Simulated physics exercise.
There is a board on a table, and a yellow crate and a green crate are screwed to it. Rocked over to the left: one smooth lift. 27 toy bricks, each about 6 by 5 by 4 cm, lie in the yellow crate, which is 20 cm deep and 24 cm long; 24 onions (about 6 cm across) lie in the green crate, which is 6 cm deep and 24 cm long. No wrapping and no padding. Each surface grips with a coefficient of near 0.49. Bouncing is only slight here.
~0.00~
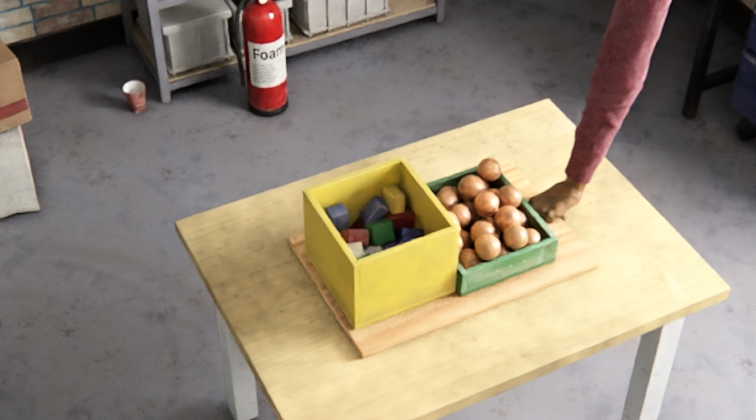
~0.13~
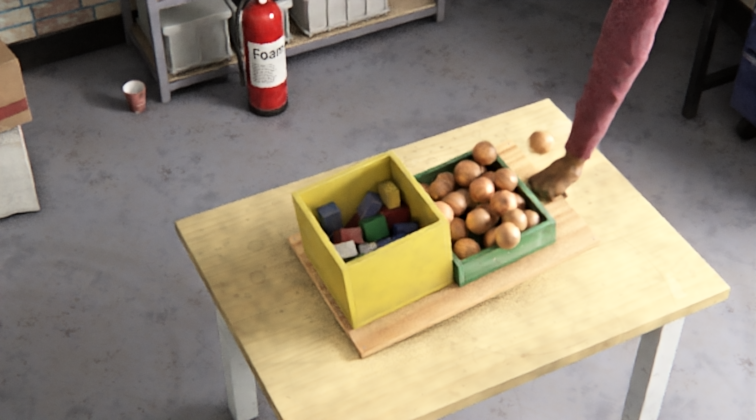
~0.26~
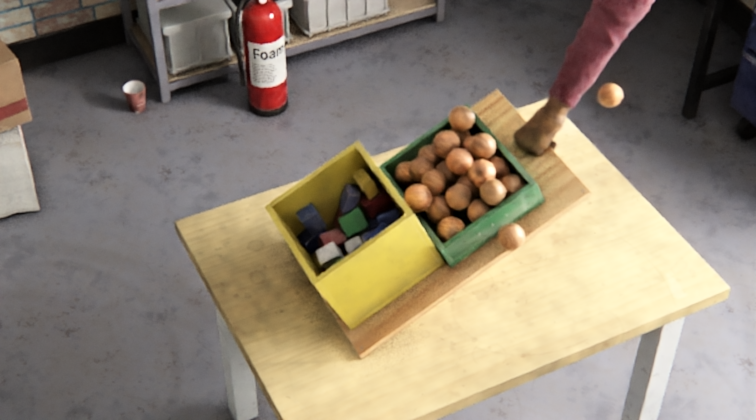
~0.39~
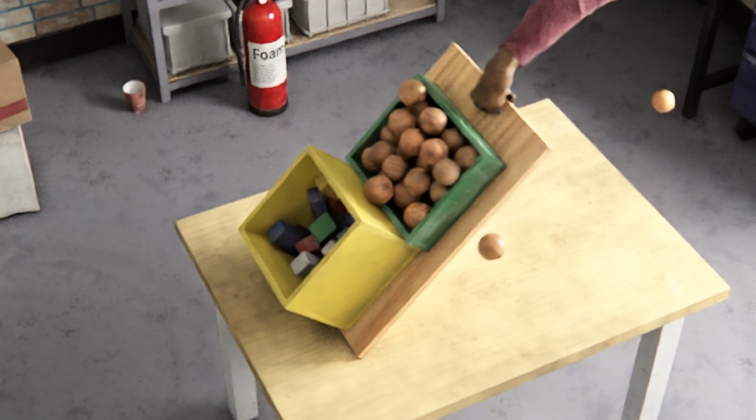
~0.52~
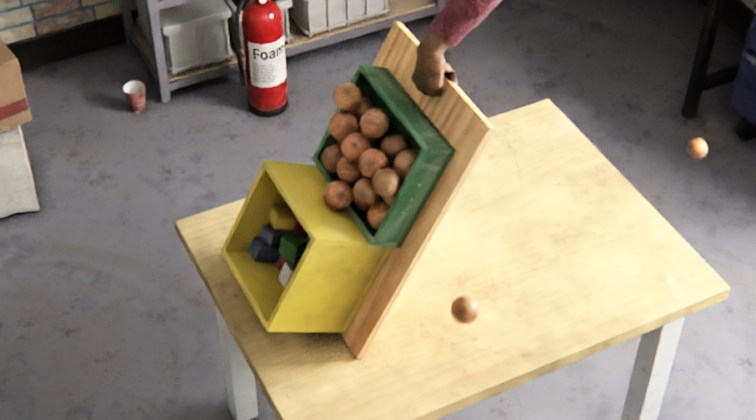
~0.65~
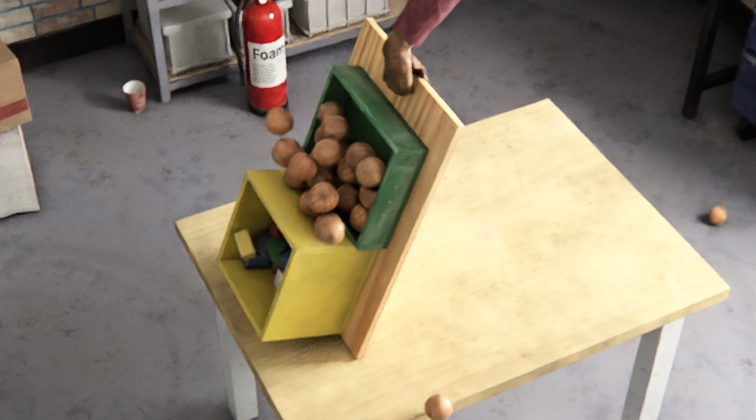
A hand lifts the board leftward, and onions drop from the green crate as it steepens.
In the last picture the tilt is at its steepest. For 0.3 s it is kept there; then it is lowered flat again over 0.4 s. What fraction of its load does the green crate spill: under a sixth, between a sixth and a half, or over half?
Escapees: The majority.
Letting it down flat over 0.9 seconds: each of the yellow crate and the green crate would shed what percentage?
In that case yellow crate 0 %, green crate 40 %.
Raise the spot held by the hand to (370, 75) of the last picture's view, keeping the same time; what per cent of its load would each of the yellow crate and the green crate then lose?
In that case yellow crate sheds 10 percent of its load and green crate sheds 80 percent.
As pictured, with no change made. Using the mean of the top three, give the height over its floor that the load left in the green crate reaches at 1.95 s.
About 9 cm.
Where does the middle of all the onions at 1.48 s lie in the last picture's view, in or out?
Middle approx. (464, 234).
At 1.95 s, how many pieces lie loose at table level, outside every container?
About 4.
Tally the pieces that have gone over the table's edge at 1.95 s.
I'd estimate some 8 at that moment.
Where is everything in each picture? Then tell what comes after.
In the first frame (places track the rim corner closest to us here), green crate (466, 272); yellow crate (358, 262); tipped 0°; all still inside.
Green crate (462, 263); yellow crate (346, 266); tipped 7°; 2 out, the lowest onion at (507, 236), in the second frame.
Green crate (444, 246); yellow crate (318, 279); tipped 24°; 2 out, the lowest onion at (511, 237), in the third frame.
Green crate (410, 237); yellow crate (287, 302); tipped 45°; 2 out, the lowest onion at (663, 101), in the fourth frame.
Green crate (374, 240); yellow crate (268, 325); tipped 62°; 2 out, the lowest onion at (698, 149), in the fifth frame.
Green crate (358, 244); yellow crate (262, 335); tipped 69°; 10 out, the lowest onion at (718, 215), in the sixth frame.
After 0.86 s, tilt 69°; the yellow crate has all 27 and the green crate is down by 14 of 24.
After 1.12 s, tilt 42°; the yellow crate has all 27 and the green crate is down by 14 of 24.
After 1.48 s, tilt 0°; the yellow crate has all 27 and the green crate is down by 15 of 24.
Final count (at 1.95 s), the yellow crate has all 27 and the green crate is down by 15 of 24. Asked share, 15 of 24, 62 per cent.
